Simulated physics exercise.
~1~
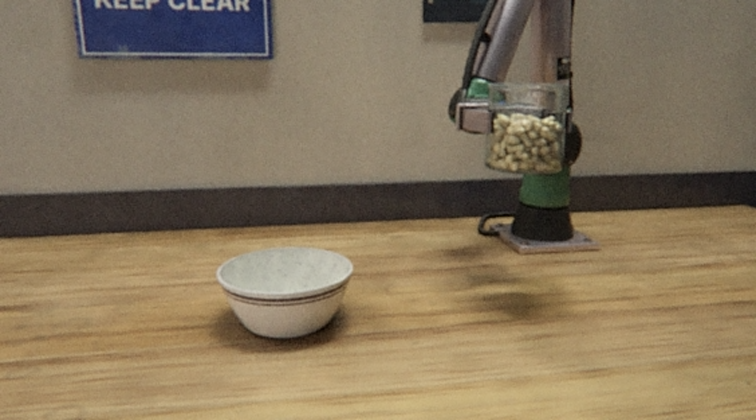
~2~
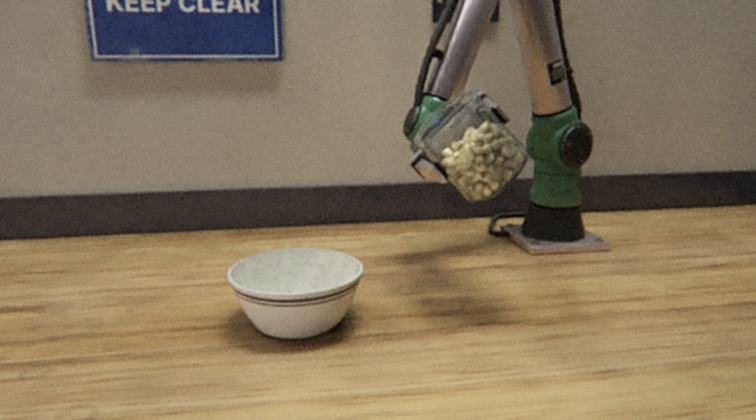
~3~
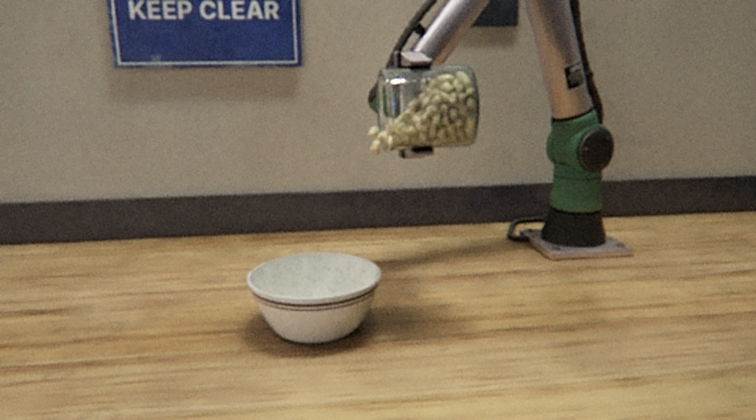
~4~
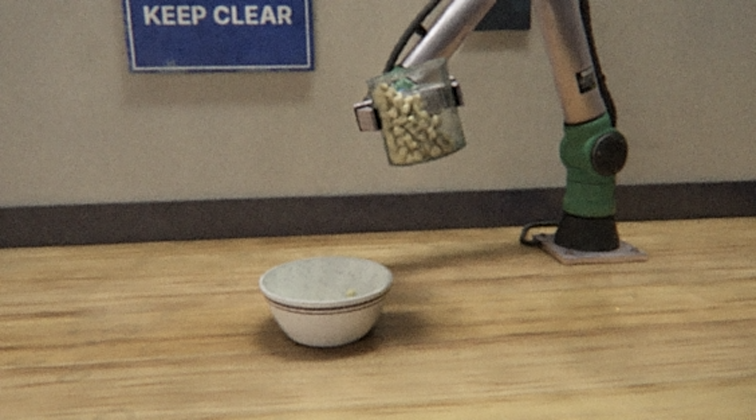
A robot arm tips a clear cup of beans over a bowl, then tilts it back.
